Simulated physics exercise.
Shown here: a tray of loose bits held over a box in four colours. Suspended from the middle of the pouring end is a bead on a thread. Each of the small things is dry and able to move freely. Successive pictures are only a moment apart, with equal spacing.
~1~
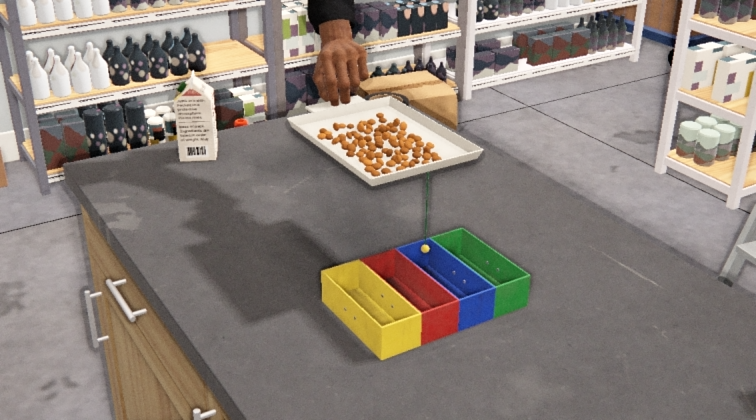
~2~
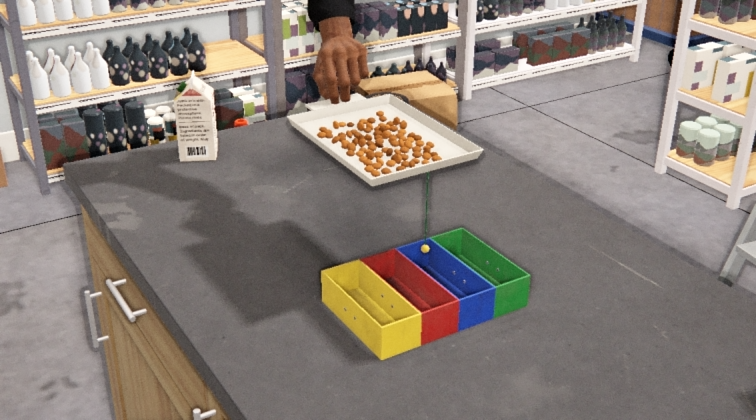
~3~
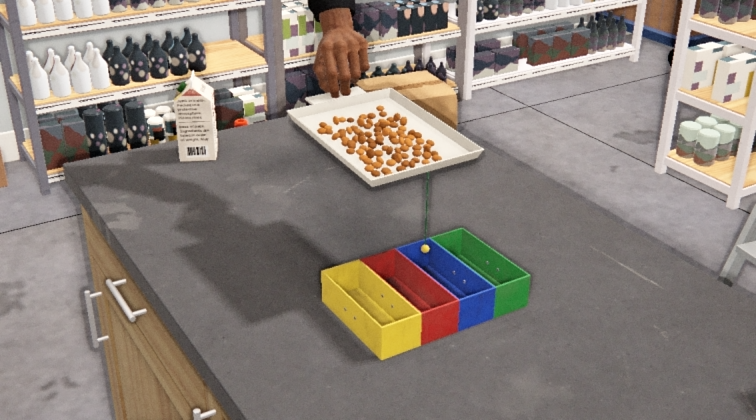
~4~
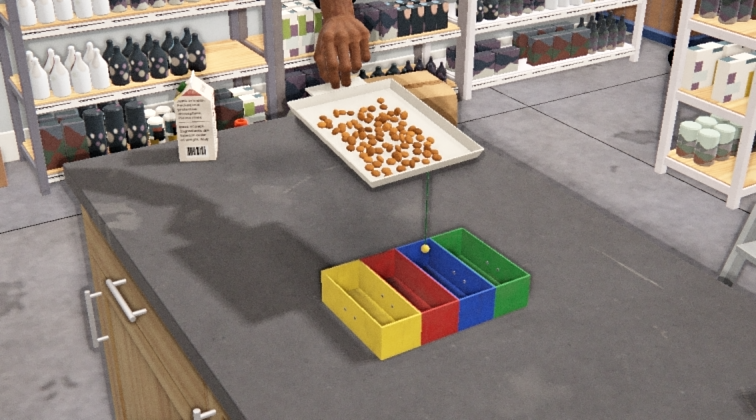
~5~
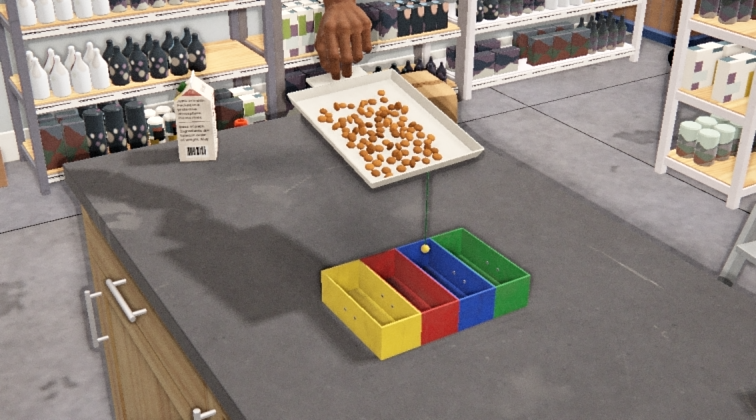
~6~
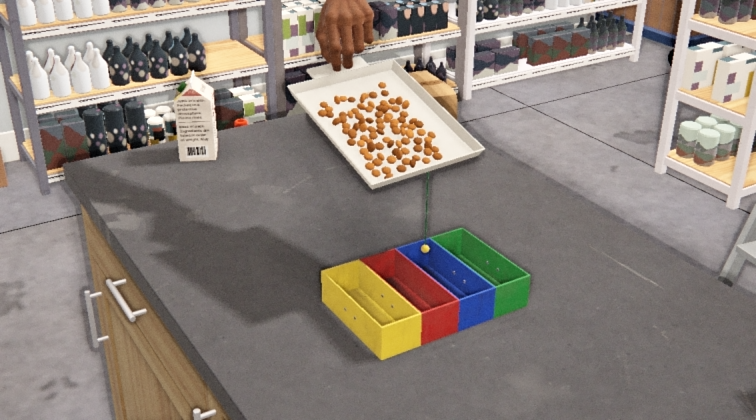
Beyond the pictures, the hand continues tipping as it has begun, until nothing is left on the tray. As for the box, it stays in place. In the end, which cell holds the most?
The red cell holds the most.
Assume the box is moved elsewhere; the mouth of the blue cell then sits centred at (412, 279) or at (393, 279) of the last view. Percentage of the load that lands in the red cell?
Trial 1 near 30 percent, trial 2 near 10 percent.
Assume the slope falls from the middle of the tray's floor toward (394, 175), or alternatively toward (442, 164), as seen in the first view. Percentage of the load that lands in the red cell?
Respectively 50 and 10 in a hundred.
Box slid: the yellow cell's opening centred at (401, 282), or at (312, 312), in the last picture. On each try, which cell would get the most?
First place: The yellow one; second place: The cell in blue.
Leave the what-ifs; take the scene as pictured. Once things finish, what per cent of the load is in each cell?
Looks like the yellow cell ends near 30 %, the red cell near 50 %, the blue cell near 20 %, and the green cell near 0 %.
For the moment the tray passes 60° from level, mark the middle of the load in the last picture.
In the last view, the load is centred near (403, 161).
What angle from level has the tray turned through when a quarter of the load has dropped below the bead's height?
Near 80 degrees.
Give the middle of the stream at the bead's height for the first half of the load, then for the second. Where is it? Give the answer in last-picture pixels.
Roughly at (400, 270) first, and then at (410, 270).
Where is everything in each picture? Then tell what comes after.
Corners of the pouring end (373, 176) and (477, 149), level; middle of the load (379, 146), bits of cat kibble; bead on its thread (425, 249); yellow cell (401, 333); red cell (440, 319); blue cell (476, 306); green cell (512, 293), in the first frame.
Corners of the pouring end (373, 176) and (477, 149), level; middle of the load (379, 145), in the second frame.
Corners of the pouring end (373, 177) and (478, 148), tipped barely, lowest at the left corner; middle of the load (379, 142), in the third frame.
Corners of the pouring end (373, 178) and (478, 148), tipped a little, lowest at the left corner; middle of the load (380, 139), in the fourth frame.
Corners of the pouring end (373, 179) and (478, 148), tipped a little, lowest at the left corner; middle of the load (380, 135), in the fifth frame.
Corners of the pouring end (373, 181) and (479, 147), tipped clearly, lowest at the left corner; middle of the load (380, 132); yellow cell (401, 333); red cell (440, 319); blue cell (476, 306); green cell (512, 293), in the sixth frame.
Just after the last frame, tray tipped steeply; almost all on the tray; about a tenth falling or outside the box.
A moment on, tray tipped past a quarter turn; just a few on the tray; roughly half in the red cell; roughly a quarter in the yellow cell; roughly a quarter in the blue cell; about a tenth falling or outside the box.
Further on, tray tipped past a quarter turn; roughly half in the red cell; roughly a quarter in the yellow cell; roughly a quarter in the blue cell; just a few in the green cell.
When it is over, tray tipped past a quarter turn; roughly half in the red cell; roughly a quarter in the yellow cell; roughly a quarter in the blue cell; just a few in the green cell.
